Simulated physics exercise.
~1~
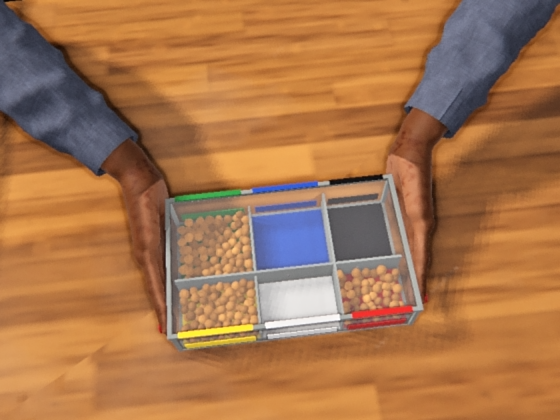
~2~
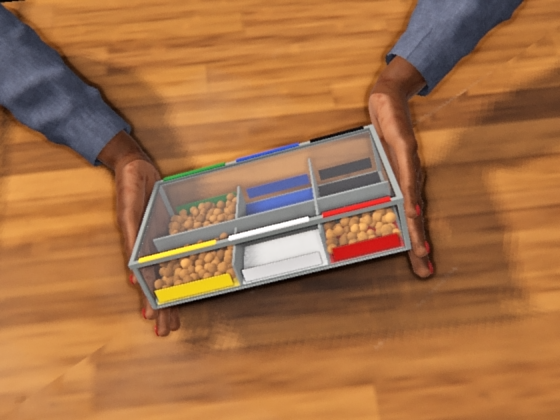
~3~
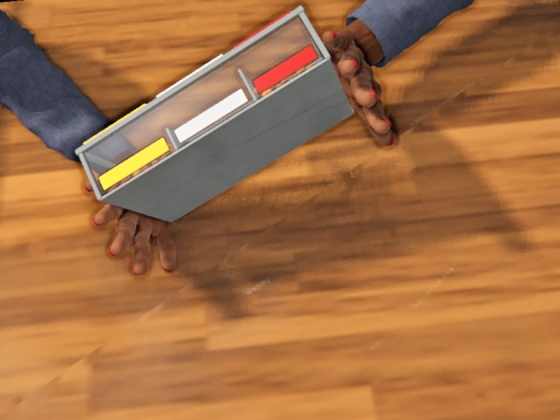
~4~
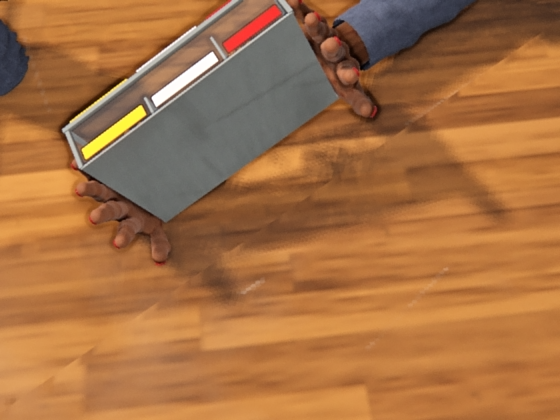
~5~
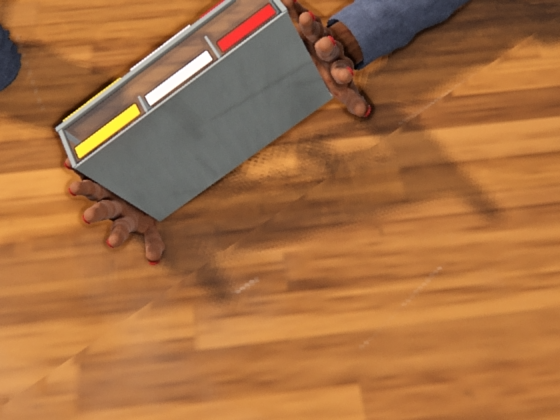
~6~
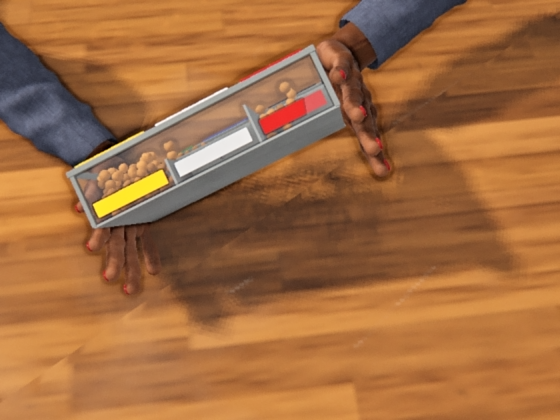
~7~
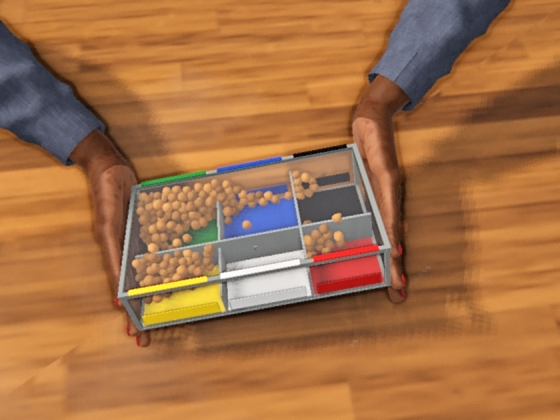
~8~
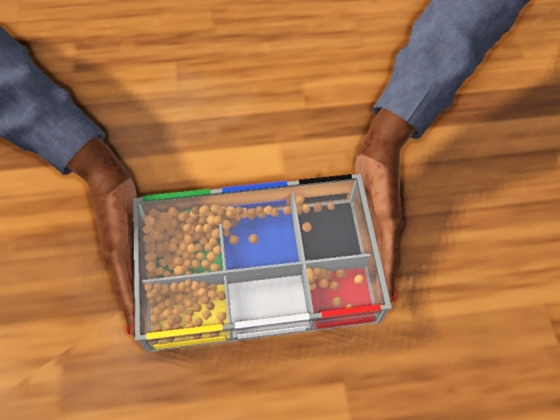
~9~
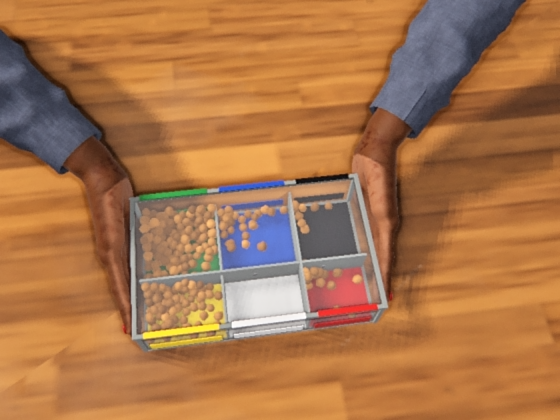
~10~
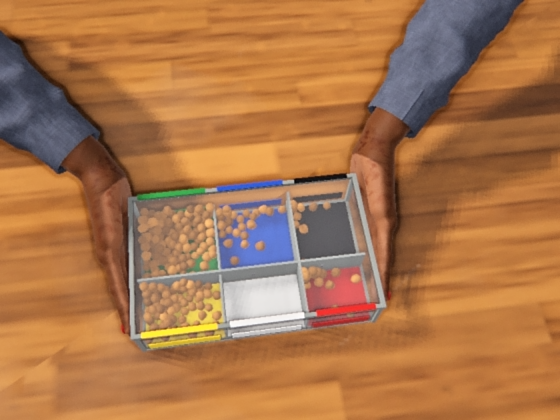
Two hands tipped a clear-lidded, divided box of roasted chickpeas up onto its side, then laid it flat again, leaving most of them in the green and yellow compartments, a few in blue, black and red, and the white one empty.
